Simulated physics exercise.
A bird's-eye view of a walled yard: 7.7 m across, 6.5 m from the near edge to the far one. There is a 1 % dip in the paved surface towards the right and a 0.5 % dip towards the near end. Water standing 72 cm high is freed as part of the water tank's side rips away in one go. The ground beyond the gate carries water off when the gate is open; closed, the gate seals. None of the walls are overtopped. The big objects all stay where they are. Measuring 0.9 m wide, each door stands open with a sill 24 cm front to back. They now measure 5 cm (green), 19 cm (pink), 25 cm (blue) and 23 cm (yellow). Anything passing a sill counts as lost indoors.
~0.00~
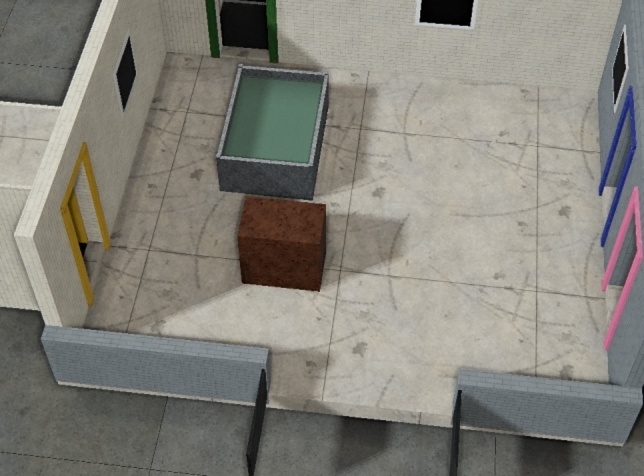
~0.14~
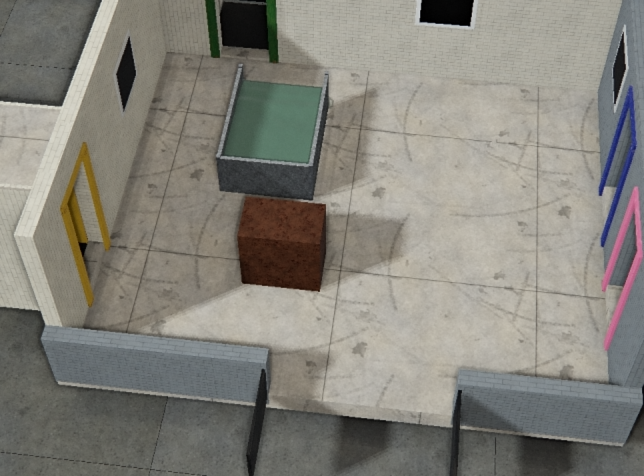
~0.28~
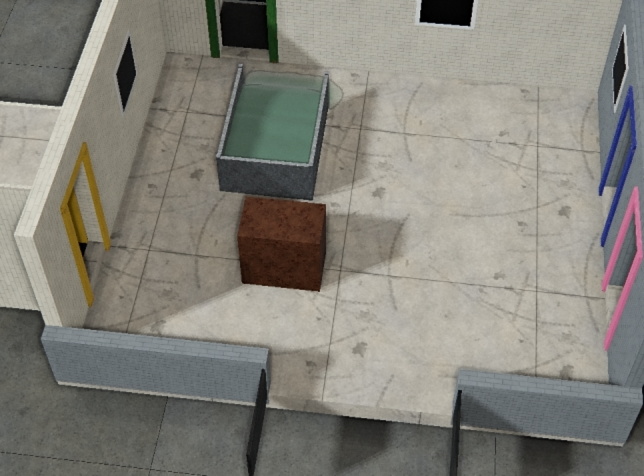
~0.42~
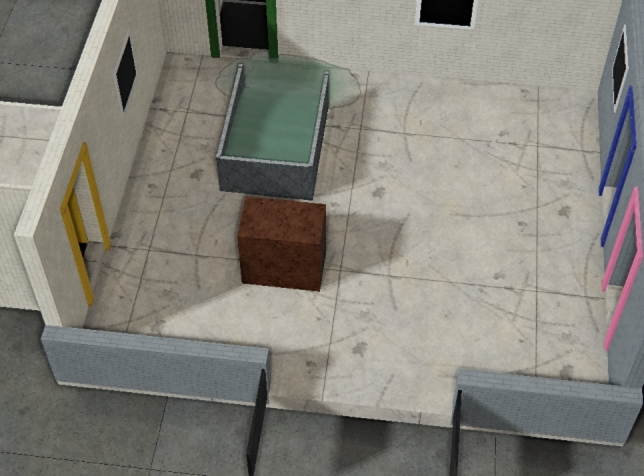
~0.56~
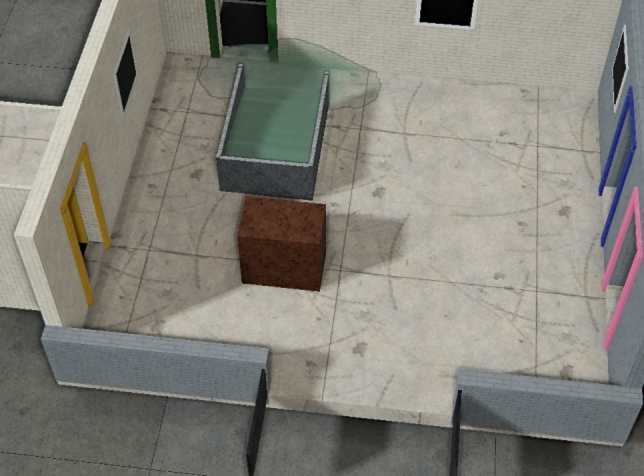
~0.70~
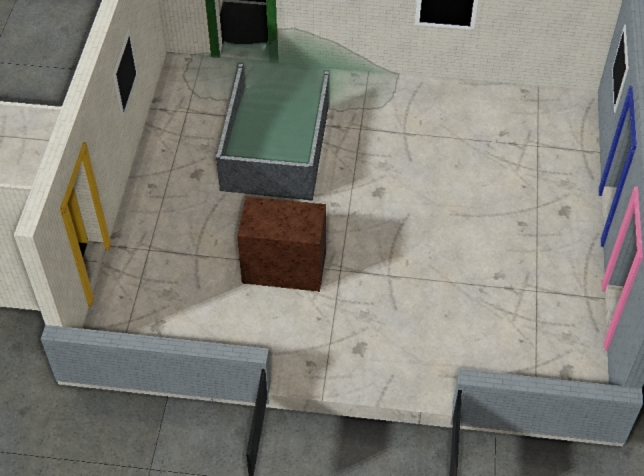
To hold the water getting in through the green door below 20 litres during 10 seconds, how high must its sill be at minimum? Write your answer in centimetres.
33 cm.
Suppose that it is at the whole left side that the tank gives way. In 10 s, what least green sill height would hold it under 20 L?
Then 11.5 cm.
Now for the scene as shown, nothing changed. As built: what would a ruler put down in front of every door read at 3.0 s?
Lab note, depth in cm: Green 14; pink 0; blue 7; yellow 0.
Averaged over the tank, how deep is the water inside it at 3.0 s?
Averaged depth comes out at about 15 cm.
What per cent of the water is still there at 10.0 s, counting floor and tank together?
Share still there: Approx. 78 percent.
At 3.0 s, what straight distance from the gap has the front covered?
Close to 5.6 metres, I'd say.
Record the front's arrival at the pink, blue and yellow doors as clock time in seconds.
Pink at 3.8 s, blue at 3.0 s and yellow at 3.6 s.
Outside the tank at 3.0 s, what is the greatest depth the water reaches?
Around 26 centimetres.
After 1.4 s water covers 10 % of the floor, deepest (46 cm) near (295, 71); 26 cm at the green door, 134 litres in over its 5 cm sill.
After 3.0 s water covers 40 % of the floor, deepest (26 cm) near (168, 52); 14 cm at the green door, 320 litres in over its 5 cm sill.
After 10.0 s water covers 80 % of the floor, deepest (9 cm) near (588, 416); 4 cm at the green door, 377 litres in over its 5 cm sill.
At the green door as built, the water arrived by 0.5 s and peaked near 27 cm at 1.2 s.
Run again over the same 10 s with other heights there, 44 litres in over 28 cm, 6 litres over 38 cm. The limit of 20 litres is kept from about 33 cm up.
